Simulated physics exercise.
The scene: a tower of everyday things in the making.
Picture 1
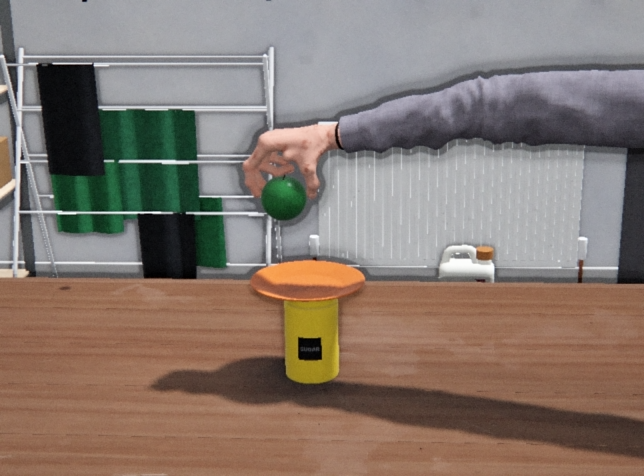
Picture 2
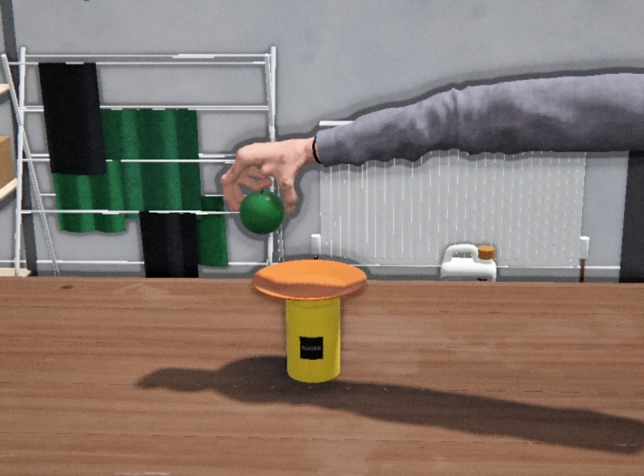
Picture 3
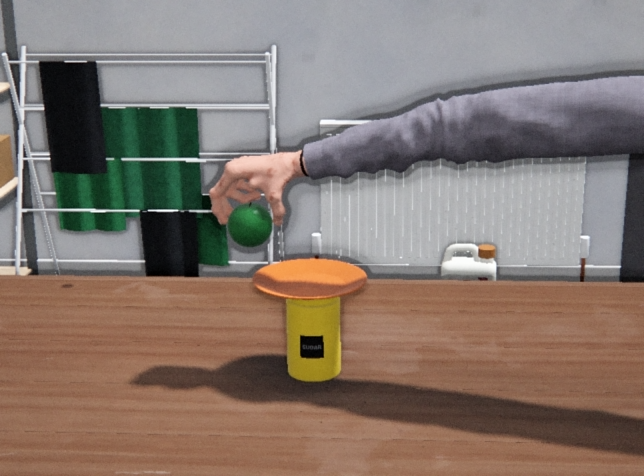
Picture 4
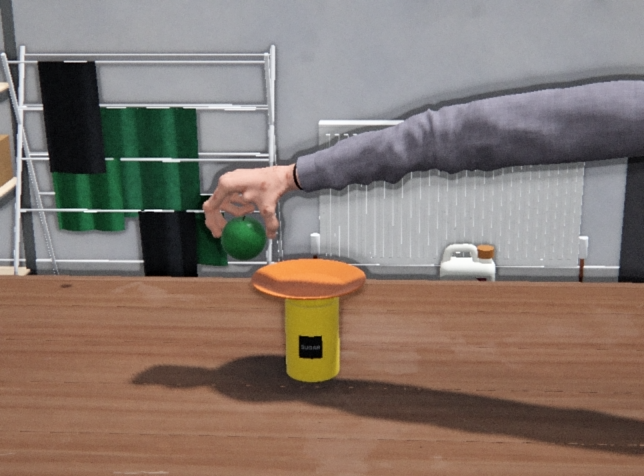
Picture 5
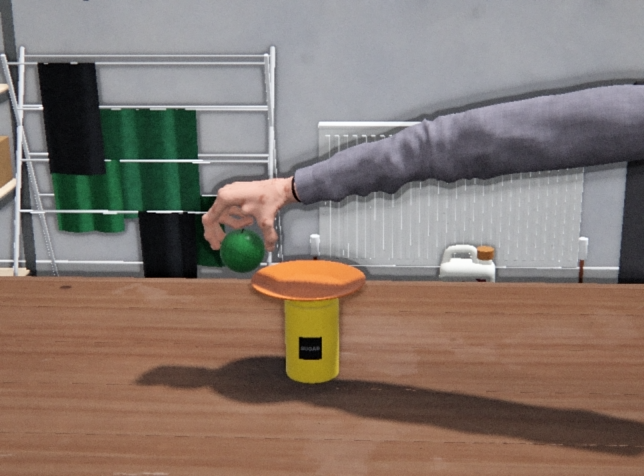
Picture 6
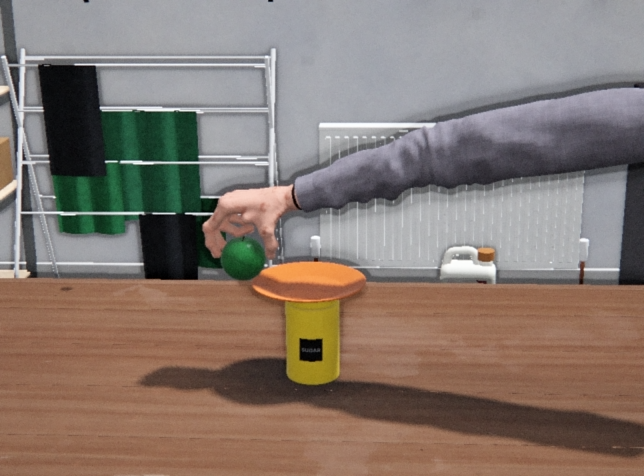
At first, a hand holds a green apple above an orange plate resting on a yellow jar on a wooden table. The hand moves left and downward with the apple, then lowers it further beside the plate's left edge, still gripping it, while the jar and plate stay essentially still.
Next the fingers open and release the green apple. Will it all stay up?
In the end the pile loses its balance.
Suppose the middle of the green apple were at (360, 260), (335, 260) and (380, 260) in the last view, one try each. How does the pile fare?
First try: It holds; second try: It stays up; third try: It loses its balance.
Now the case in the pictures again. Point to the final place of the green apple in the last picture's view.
Near (193, 352).
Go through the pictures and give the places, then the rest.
Still above its spot; green apple (284, 198); yellow jar (312, 331), in the first picture.
Still above its spot; green apple (262, 211); yellow jar (313, 330), in the second picture.
Still above its spot; green apple (250, 225); yellow jar (314, 329), in the third picture.
Still above its spot; green apple (244, 238); yellow jar (312, 330), in the fourth picture.
Still above its spot; green apple (242, 250); yellow jar (312, 331), in the fifth picture.
In place under the hand; green apple (243, 258); yellow jar (313, 332), in the sixth picture.
Then, 0.30 s on from there, green apple now fallen.
Then, 0.50 s on from there, things are still on the move.
In the end, fallen, green apple; the other 2 unmoved. At the end, from the last picture's camera, green apple near (193, 353). The pile comes apart.
